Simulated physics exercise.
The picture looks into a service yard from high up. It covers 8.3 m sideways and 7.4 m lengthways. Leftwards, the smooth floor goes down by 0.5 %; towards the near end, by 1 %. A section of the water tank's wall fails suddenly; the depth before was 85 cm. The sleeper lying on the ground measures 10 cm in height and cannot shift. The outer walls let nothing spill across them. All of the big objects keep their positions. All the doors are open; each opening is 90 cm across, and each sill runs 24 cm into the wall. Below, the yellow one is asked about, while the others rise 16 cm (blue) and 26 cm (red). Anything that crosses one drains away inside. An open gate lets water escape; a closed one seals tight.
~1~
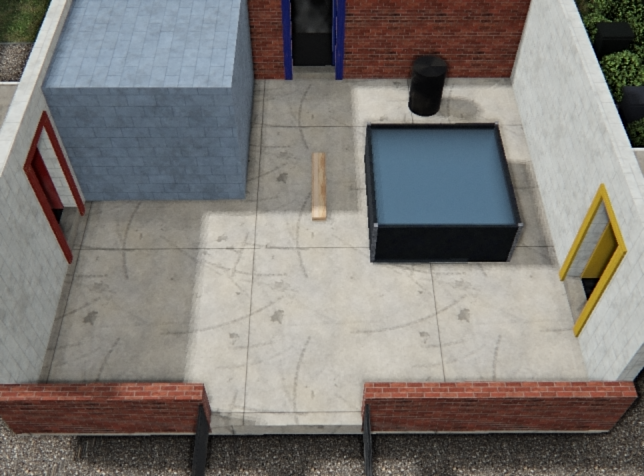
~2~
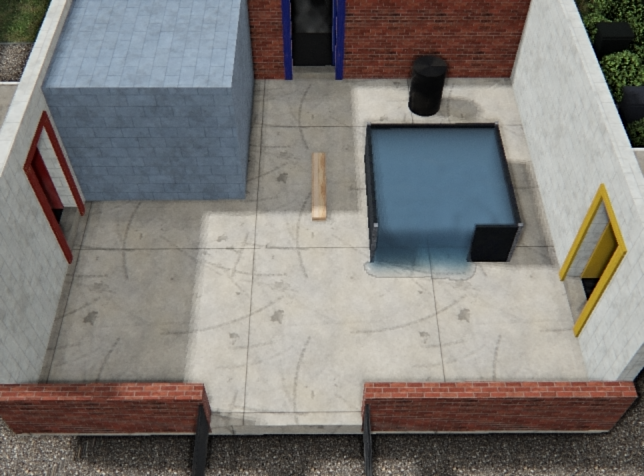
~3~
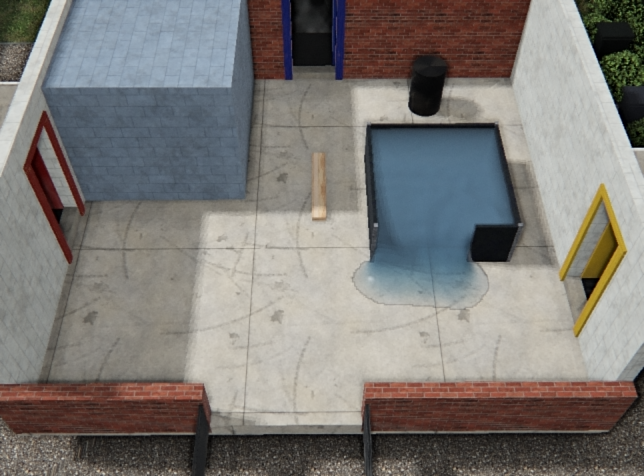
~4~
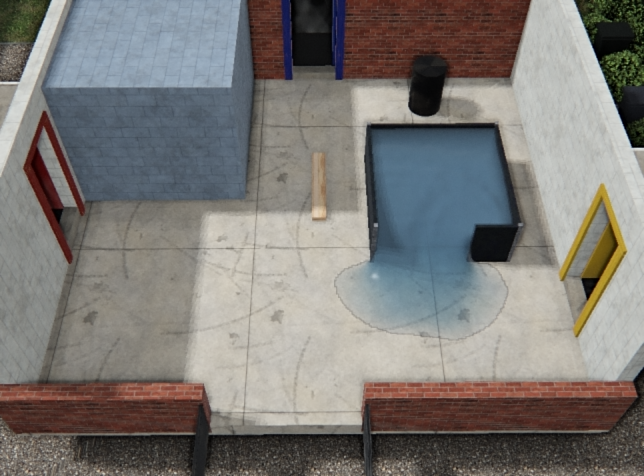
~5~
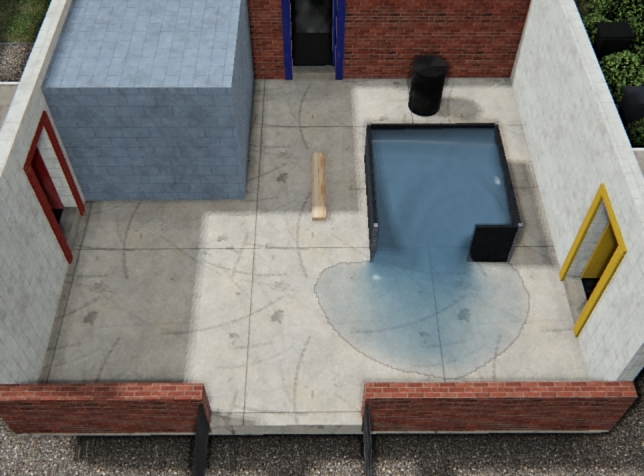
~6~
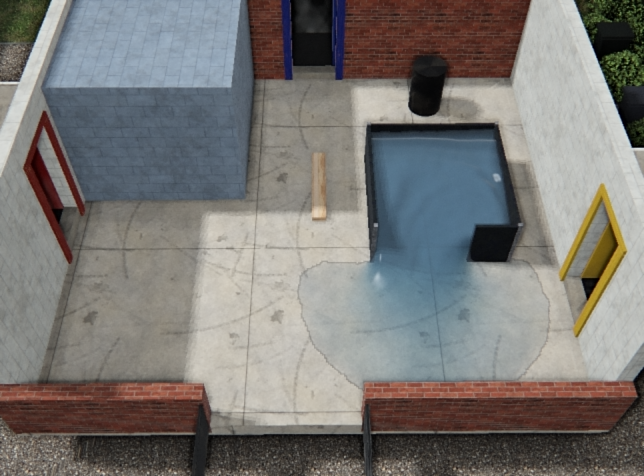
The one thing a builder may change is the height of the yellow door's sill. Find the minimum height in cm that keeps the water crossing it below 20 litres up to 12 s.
10.5 cm.
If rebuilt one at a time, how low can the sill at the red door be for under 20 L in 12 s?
Red door, minimum about 9.0 cm.
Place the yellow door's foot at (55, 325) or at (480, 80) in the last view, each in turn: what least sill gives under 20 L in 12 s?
You'd want roughly 11.0 cm there first, then roughly 16 cm.
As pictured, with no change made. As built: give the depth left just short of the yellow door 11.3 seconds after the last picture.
A ruler would read roughly 6.0 cm.
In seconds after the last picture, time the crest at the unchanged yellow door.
Near 2.8 seconds.
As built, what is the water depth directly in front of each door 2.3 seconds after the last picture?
Yellow door: 15 cm; blue door: 0 cm; red door: 0 cm.
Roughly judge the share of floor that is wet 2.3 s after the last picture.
I'd say near 35 percent.
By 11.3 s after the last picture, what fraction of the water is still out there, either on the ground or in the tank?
Roughly 66 percent of the water remains.
Then, 0.7 s after the last picture water covers 25 % of the floor, deepest (54 cm) near (412, 408); 3 cm at the yellow door, 0 litres in over its 17 cm sill.
Then, 2.3 s after the last picture water covers 35 % of the floor, deepest (44 cm) near (583, 407); 15 cm at the yellow door, 0 litres in over its 17 cm sill.
Then, 11.3 s after the last picture water covers 95 % of the floor, deepest (12 cm) near (388, 408); 6 cm at the yellow door, 1 litre in over its 17 cm sill.
At the yellow door as built, the water peaked near 16 cm, 2.7 s after the last picture.
Run again over the same 12 s with other heights there, 28 litres in over 9.5 cm, 9 litres over 12.5 cm. The limit of 20 litres is kept from about 10.5 cm up.
